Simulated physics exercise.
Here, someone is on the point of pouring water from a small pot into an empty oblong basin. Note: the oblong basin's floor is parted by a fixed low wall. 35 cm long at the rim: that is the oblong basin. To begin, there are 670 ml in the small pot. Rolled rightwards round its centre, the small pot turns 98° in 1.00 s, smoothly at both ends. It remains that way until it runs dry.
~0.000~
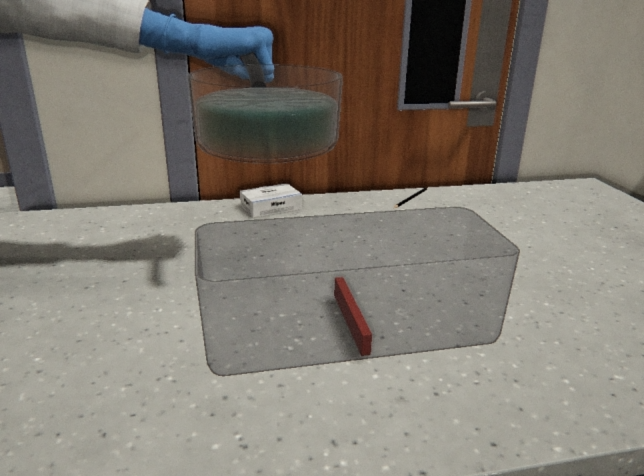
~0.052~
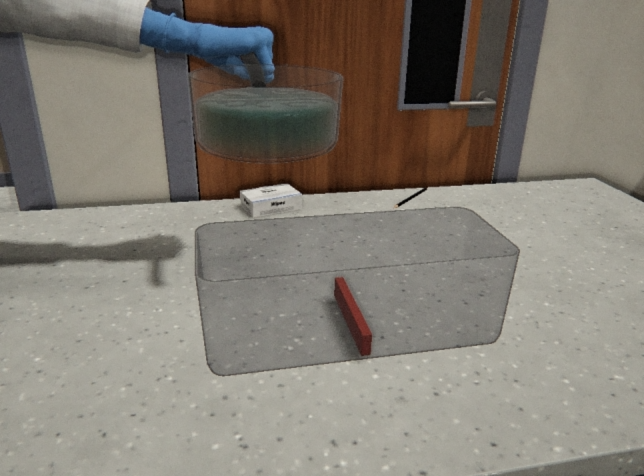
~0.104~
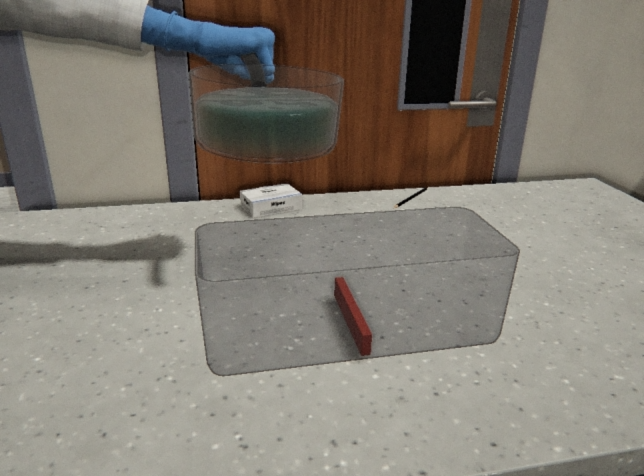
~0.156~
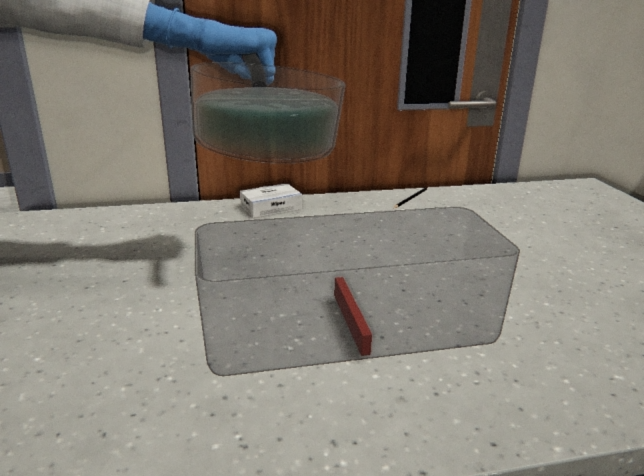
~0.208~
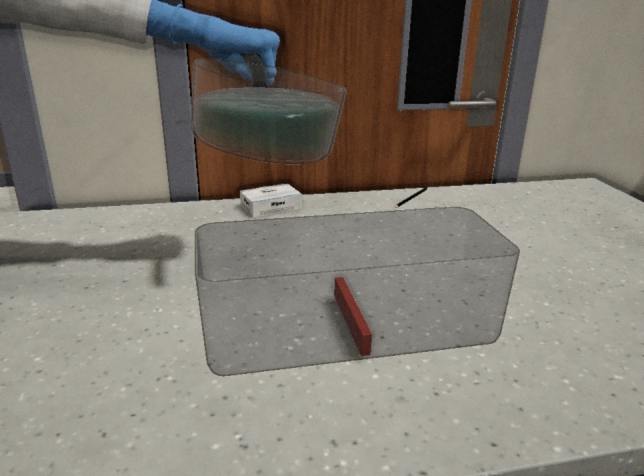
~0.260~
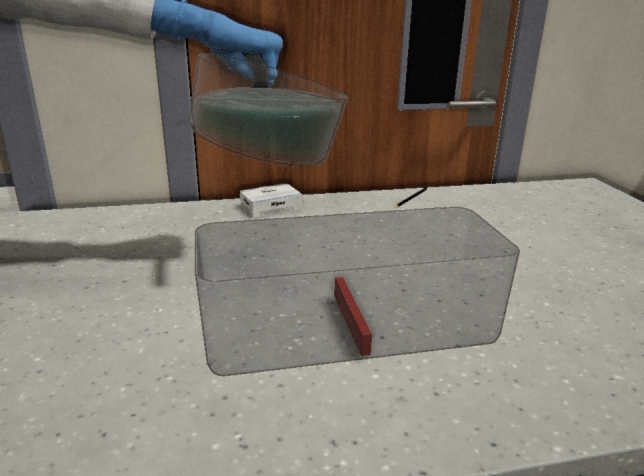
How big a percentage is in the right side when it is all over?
Roughly 75 per cent is in the right side.
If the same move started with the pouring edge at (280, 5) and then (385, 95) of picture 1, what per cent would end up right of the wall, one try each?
Respectively about 45 and 90 percent.
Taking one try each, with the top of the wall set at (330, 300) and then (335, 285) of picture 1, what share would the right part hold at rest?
Try 1: 90 %; try 2: 95 %.
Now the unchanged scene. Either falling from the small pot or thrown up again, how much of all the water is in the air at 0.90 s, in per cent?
12 per cent or so.
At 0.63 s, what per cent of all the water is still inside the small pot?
I'd estimate some 54 % remains.
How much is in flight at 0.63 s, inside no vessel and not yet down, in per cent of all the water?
Close to 36 in a hundred.
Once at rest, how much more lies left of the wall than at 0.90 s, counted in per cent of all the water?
About 16 per cent.
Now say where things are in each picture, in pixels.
In the first frame, tilt 0°; pouring edge (339, 76); surface from (194, 101) to (334, 98); the oblong basin's rim runs from (197, 252) to (493, 230); the wall's top is at (352, 305).
In the second frame, tilt 1°; pouring edge (339, 77); surface from (195, 100) to (334, 98).
In the third frame, tilt 3°; pouring edge (340, 79); surface from (195, 100) to (334, 99).
In the fourth frame, tilt 6°; pouring edge (341, 84); surface from (195, 99) to (335, 99).
In the fifth frame, tilt 10°; pouring edge (342, 90); surface from (195, 100) to (336, 100).
In the sixth frame, tilt 15°; pouring edge (343, 97); surface from (195, 100) to (338, 101).
By 0.63 s the tilt is 69° and 54 per cent is still to pour, 1 is left of the wall and 9 right of it.
By 0.90 s the tilt is 96° and 12 per cent is still to pour, 9 is left of the wall and 67 right of it.
By 1.19 s the tilt is 98° and 2 per cent is still to pour, 18 is left of the wall and 78 right of it.
By 1.50 s the tilt is 98° and 0 per cent is still to pour, 23 is left of the wall and 76 right of it.
At rest 24 per cent lies left of the wall, 75 right of it and 1 outside.
